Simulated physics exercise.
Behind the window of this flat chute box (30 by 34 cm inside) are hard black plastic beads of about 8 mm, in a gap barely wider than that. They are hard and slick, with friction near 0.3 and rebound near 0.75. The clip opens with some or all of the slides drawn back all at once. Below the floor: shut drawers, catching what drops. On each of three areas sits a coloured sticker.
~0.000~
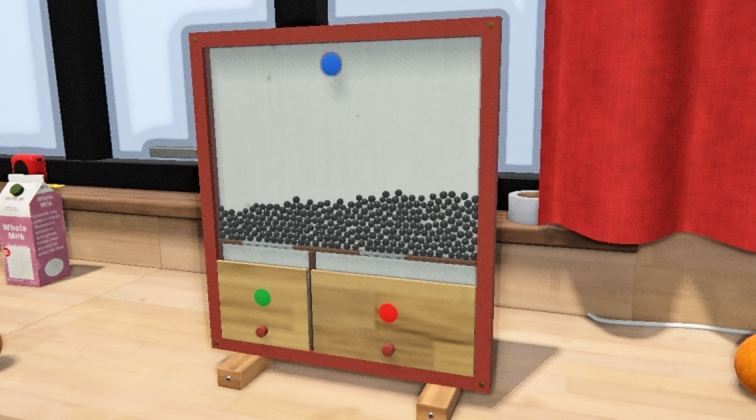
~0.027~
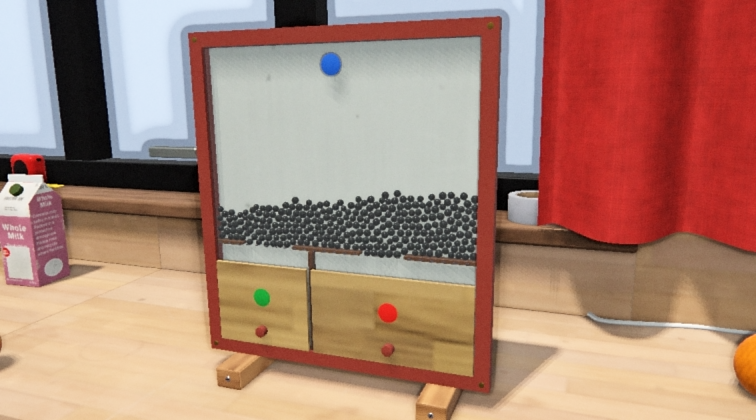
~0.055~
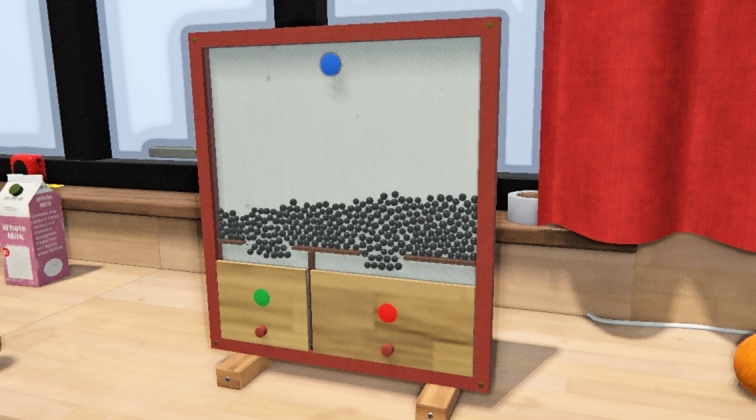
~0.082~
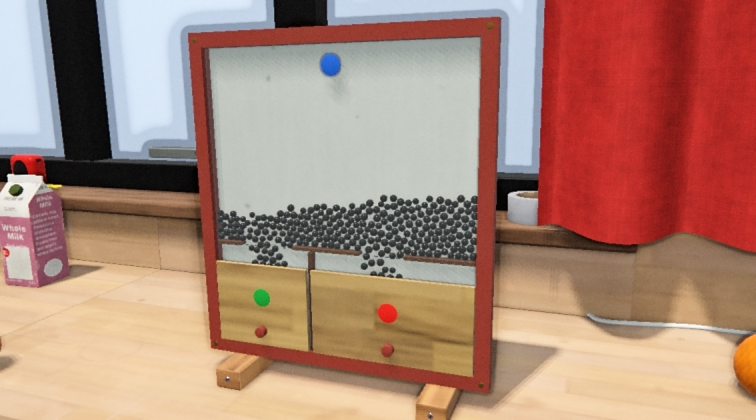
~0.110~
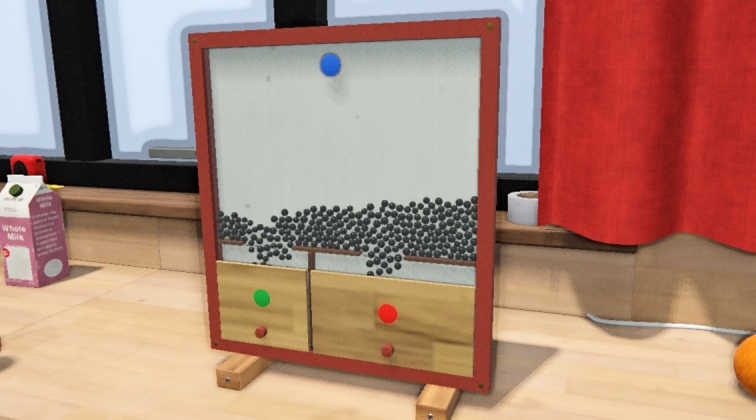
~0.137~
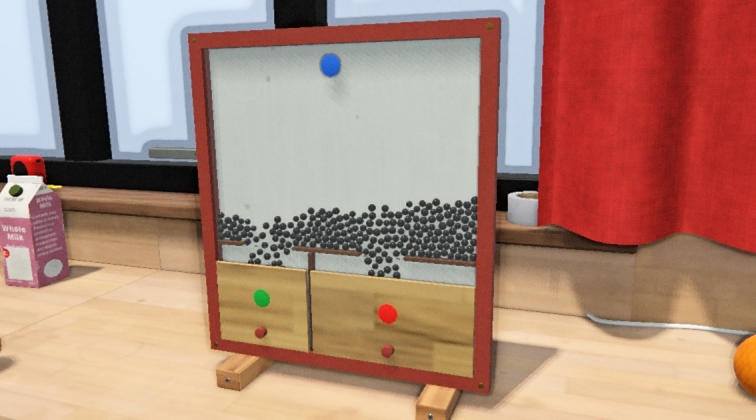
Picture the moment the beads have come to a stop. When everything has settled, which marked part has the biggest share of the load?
It is red.
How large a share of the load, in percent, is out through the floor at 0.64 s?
Roughly 80 per cent.
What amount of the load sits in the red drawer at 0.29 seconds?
It comes to roughly 25 %.
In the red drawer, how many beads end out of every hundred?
Share at rest there: Approx. 50 %.
By 0.29 s, 55 % are out; red 25 %, blue 45 %, green 25 %.
By 0.64 s, 80 % are out; red 40 %, blue 20 %, green 35 %.
By 1.34 s, 85 % are out; red 50 %, blue 15 %, green 35 %.
All still by 1.7 s, 85 % are out; red 50 %, blue 15 %, green 35 %.
